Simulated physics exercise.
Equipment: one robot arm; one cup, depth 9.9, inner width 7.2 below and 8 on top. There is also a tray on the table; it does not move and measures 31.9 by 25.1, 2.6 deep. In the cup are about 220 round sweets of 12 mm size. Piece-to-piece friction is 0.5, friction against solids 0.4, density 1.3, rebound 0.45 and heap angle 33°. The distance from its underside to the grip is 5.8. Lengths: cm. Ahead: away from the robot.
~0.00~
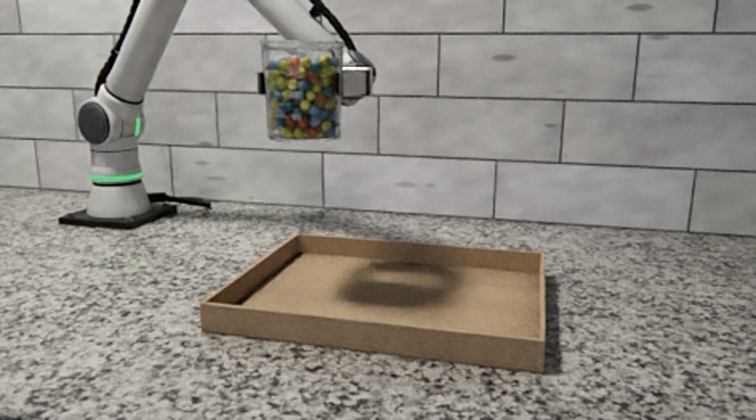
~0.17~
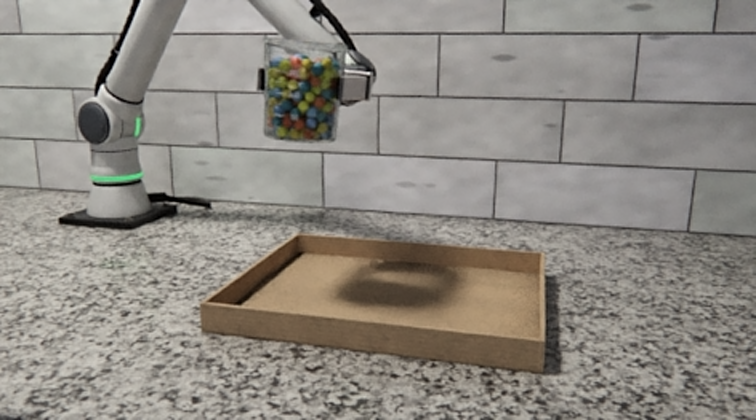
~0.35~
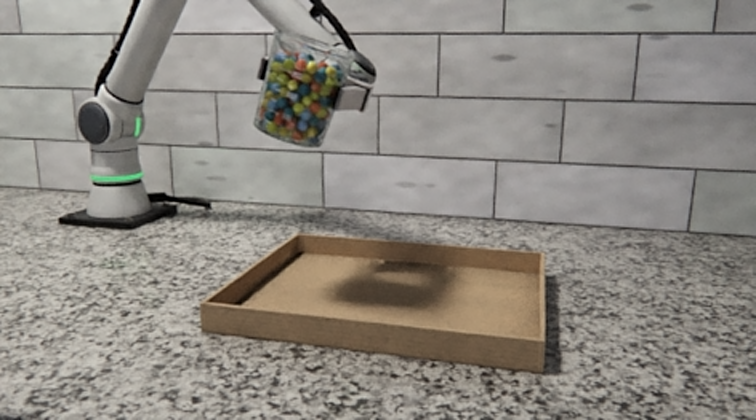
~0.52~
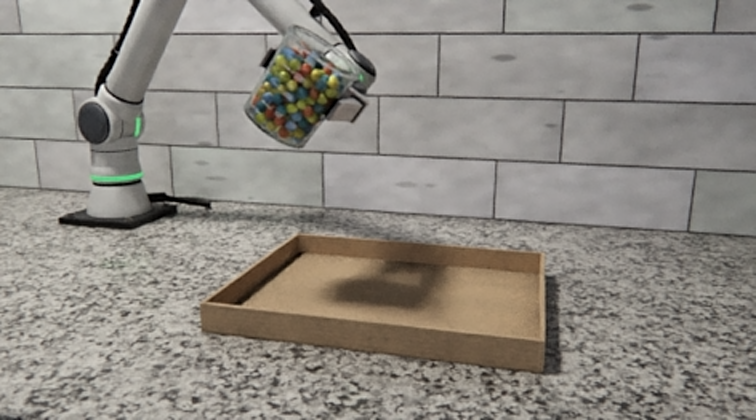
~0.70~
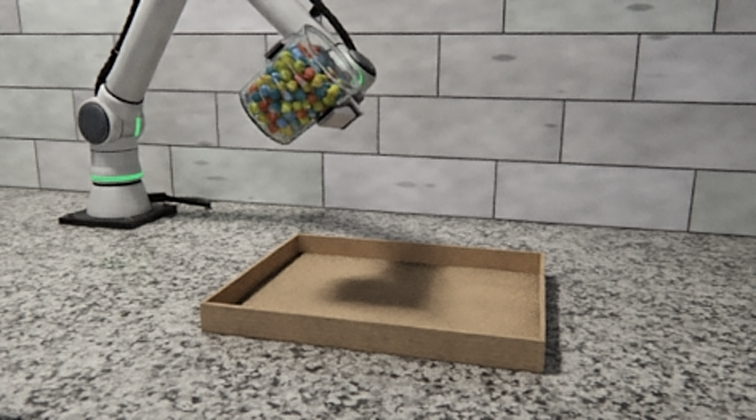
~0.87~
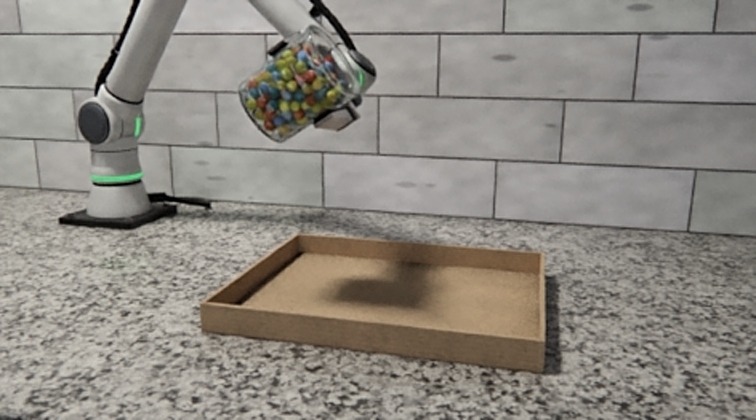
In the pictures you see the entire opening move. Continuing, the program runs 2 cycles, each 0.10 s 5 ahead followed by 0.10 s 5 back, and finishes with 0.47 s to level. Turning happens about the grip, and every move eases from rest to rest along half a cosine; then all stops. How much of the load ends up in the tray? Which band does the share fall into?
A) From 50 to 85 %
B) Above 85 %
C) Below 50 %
C.
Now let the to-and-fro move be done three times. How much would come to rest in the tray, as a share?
I'd expect something close to 35 per cent.
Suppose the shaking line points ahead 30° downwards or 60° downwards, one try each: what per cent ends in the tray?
Estimates, in order: 15 % then 5 %.
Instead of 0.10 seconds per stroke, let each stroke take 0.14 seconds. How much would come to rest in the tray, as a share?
Estimate: Close to 20 percent.
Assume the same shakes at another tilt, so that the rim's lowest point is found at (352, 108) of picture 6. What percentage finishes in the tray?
That comes to some 60 percent.
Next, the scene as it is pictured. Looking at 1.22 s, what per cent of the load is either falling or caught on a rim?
Roughly 8 per cent.
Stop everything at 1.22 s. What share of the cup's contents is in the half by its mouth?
65 per cent.
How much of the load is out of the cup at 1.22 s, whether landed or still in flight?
I'd say some 20 percent.
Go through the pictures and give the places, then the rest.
The first picture shows cup middle at (304, 92), level; upper third of the load around (303, 72), from x 270 to 335, top at y 60; 216 in the cup.
The second picture shows cup middle at (303, 92), tilted 5° forward; upper third of the load around (301, 72), from x 270 to 335, top at y 55.
The third picture shows cup middle at (301, 91), tilted 19° forward; upper third of the load around (302, 72), from x 265 to 340, top at y 55.
The fourth picture shows cup middle at (299, 90), tilted 37° forward; upper third of the load around (300, 72), from x 260 to 340, top at y 50.
The fifth picture shows cup middle at (298, 89), tilted 51° forward; upper third of the load around (301, 71), from x 255 to 340, top at y 50.
The sixth picture shows cup middle at (297, 88), tilted 56° forward; upper third of the load around (300, 71), from x 255 to 340, top at y 50; 216 in the cup.
By 1.22 s, tilted 56° forward, highest piece 27 above the table; 168 in the cup, 30 in the tray, 1 on the table or floor, 17 in flight or on a rim.
By 1.57 s, tilted 17° forward, highest piece 27 above the table; 139 in the cup, 68 in the tray, 9 on the table or floor.
By 1.94 s, level, highest piece 26 above the table; 139 in the cup, 67 in the tray, 10 on the table or floor.
By 2.99 s, level, highest piece 26 above the table; 139 in the cup, 67 in the tray, 10 on the table or floor.
Final count, 139 in the cup, 67 in the tray, 10 on the table or floor. That is 31 % in the tray.
